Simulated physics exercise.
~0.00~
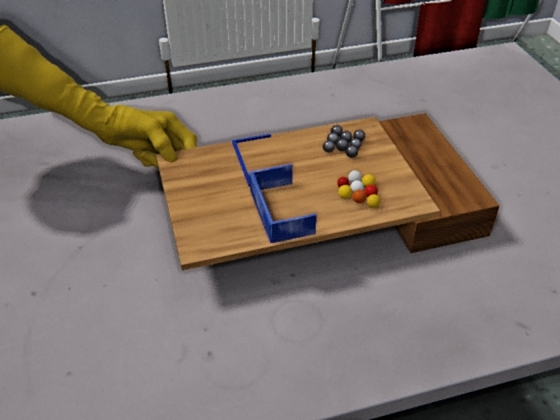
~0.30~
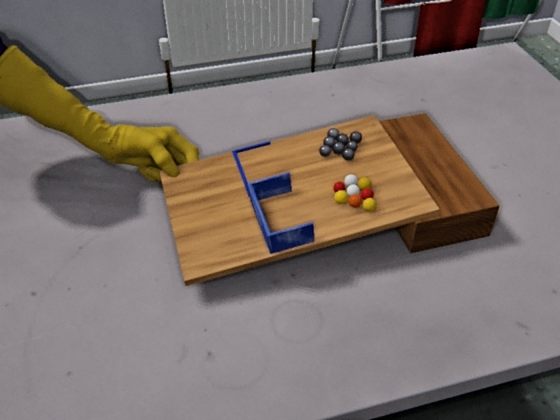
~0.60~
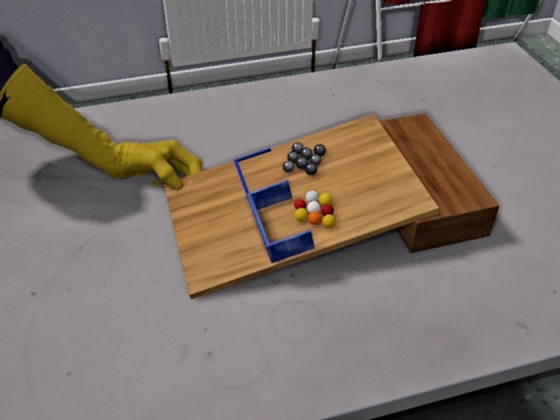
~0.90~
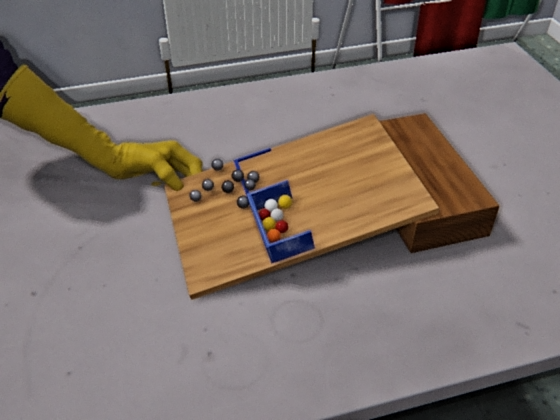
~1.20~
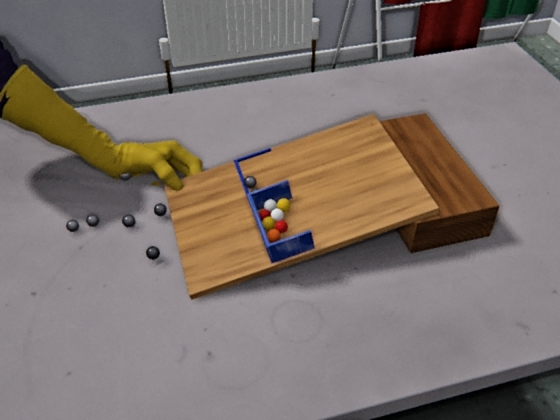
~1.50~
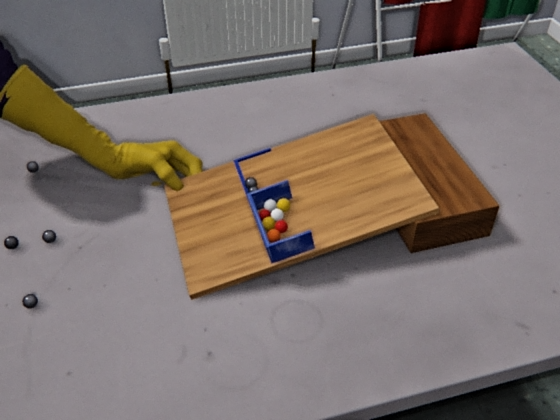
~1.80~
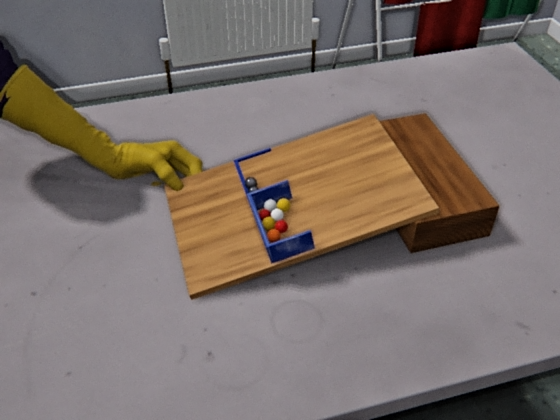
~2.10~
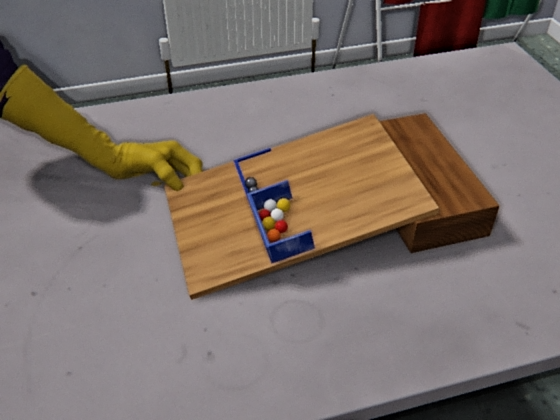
In this clip, a yellow-gloved hand lowers the left end of a wooden board propped on a block, sending two groups of small balls rolling left; the coloured balls gather behind a blue barrier, while most grey ones pass theirs and roll off, leaving one behind.
